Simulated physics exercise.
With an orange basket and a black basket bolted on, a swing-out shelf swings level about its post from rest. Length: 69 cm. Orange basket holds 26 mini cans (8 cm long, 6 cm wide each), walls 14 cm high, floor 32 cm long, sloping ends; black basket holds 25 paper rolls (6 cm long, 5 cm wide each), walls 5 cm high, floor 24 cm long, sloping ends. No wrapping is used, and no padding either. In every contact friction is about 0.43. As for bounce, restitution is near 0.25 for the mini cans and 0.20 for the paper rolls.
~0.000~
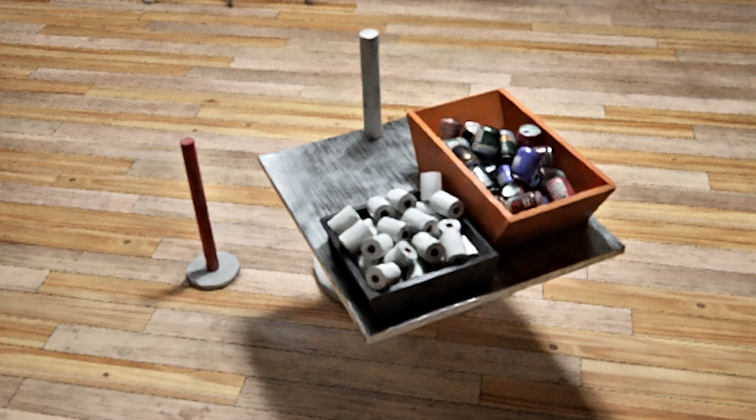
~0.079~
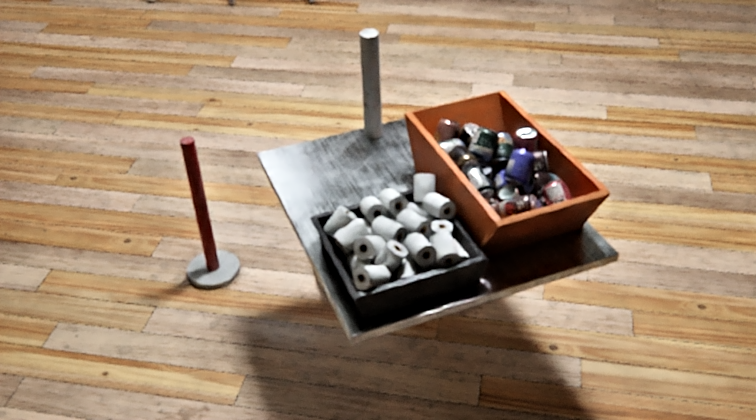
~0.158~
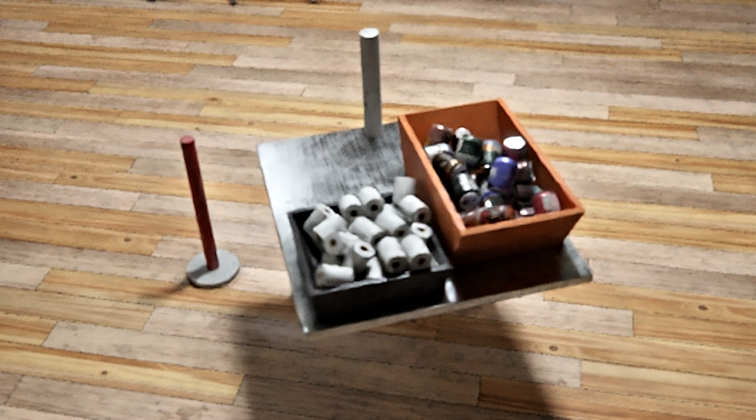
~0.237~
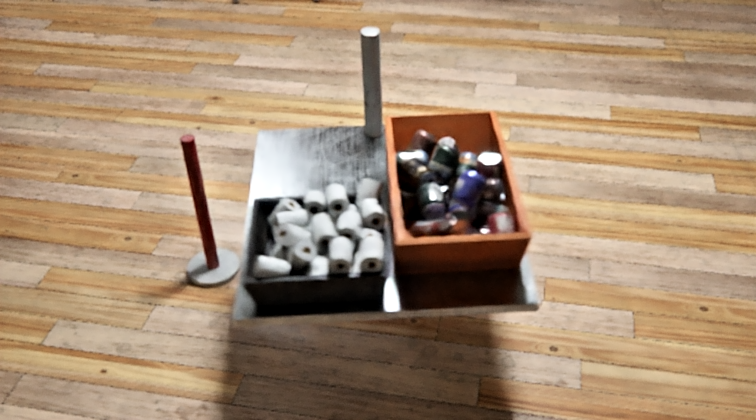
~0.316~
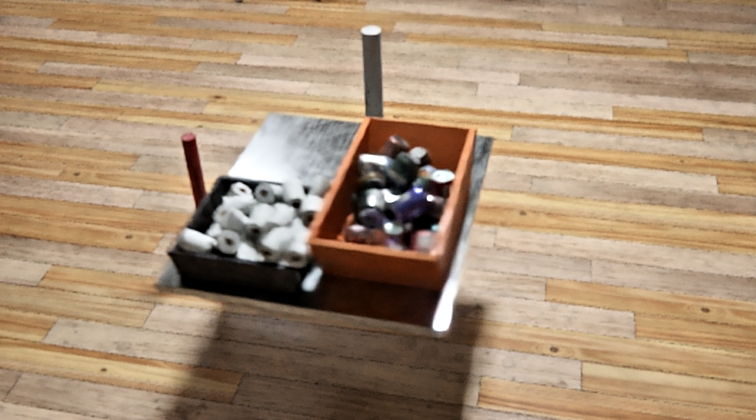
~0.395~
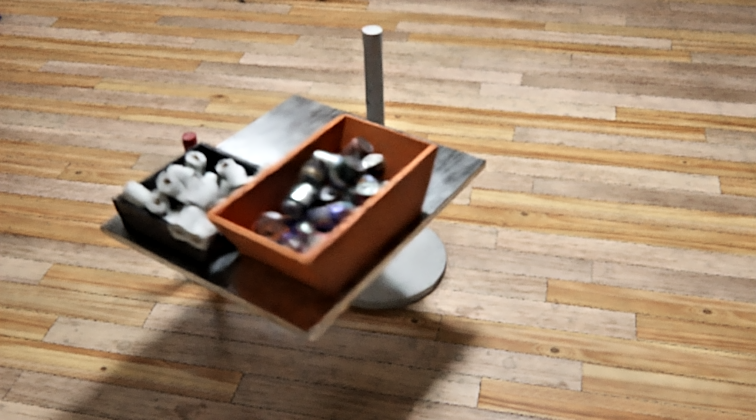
The footage shows a grey shelf carrying a black basket of white paper rolls and an orange basket of small cans, swinging slowly at first, then faster, leftward around its post above a wooden floor, passing in front of a red post.
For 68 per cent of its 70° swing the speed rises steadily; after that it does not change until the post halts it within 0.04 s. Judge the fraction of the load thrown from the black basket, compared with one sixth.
The fraction thrown is above one sixth.
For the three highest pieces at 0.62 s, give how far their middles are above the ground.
On average they sit about 68 cm high.
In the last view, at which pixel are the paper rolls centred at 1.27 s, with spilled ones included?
Middle approx. (170, 159).
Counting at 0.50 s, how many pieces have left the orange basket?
Orange basket: About 0.
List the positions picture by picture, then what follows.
In the first picture (we follow the rim corner now nearest the camera; the camera moves round a little), black basket at (374, 295); orange basket at (509, 216); swung 0°; nothing out yet.
In the second picture, black basket at (359, 295); orange basket at (498, 220); swung 2°.
In the third picture, black basket at (315, 293); orange basket at (463, 229); swung 9°.
In the fourth picture, black basket at (248, 281); orange basket at (400, 239); swung 21°.
In the fifth picture, black basket at (172, 250); orange basket at (309, 237); swung 37°.
In the sixth picture, black basket at (117, 199); orange basket at (211, 213); swung 58°; nothing out yet.
After 0.42 s, the shelf hits the red post.
After 0.50 s, 0 of 26 out of the orange basket and 3 of 25 out of the black basket.
After 0.62 s, 1 of 26 out of the orange basket and 9 of 25 out of the black basket.
After 0.84 s, 2 of 26 out of the orange basket and 10 of 25 out of the black basket.
Final count (at 1.27 s), 2 of 26 out of the orange basket and 10 of 25 out of the black basket. Asked share, 10 of 25, 40 per cent.
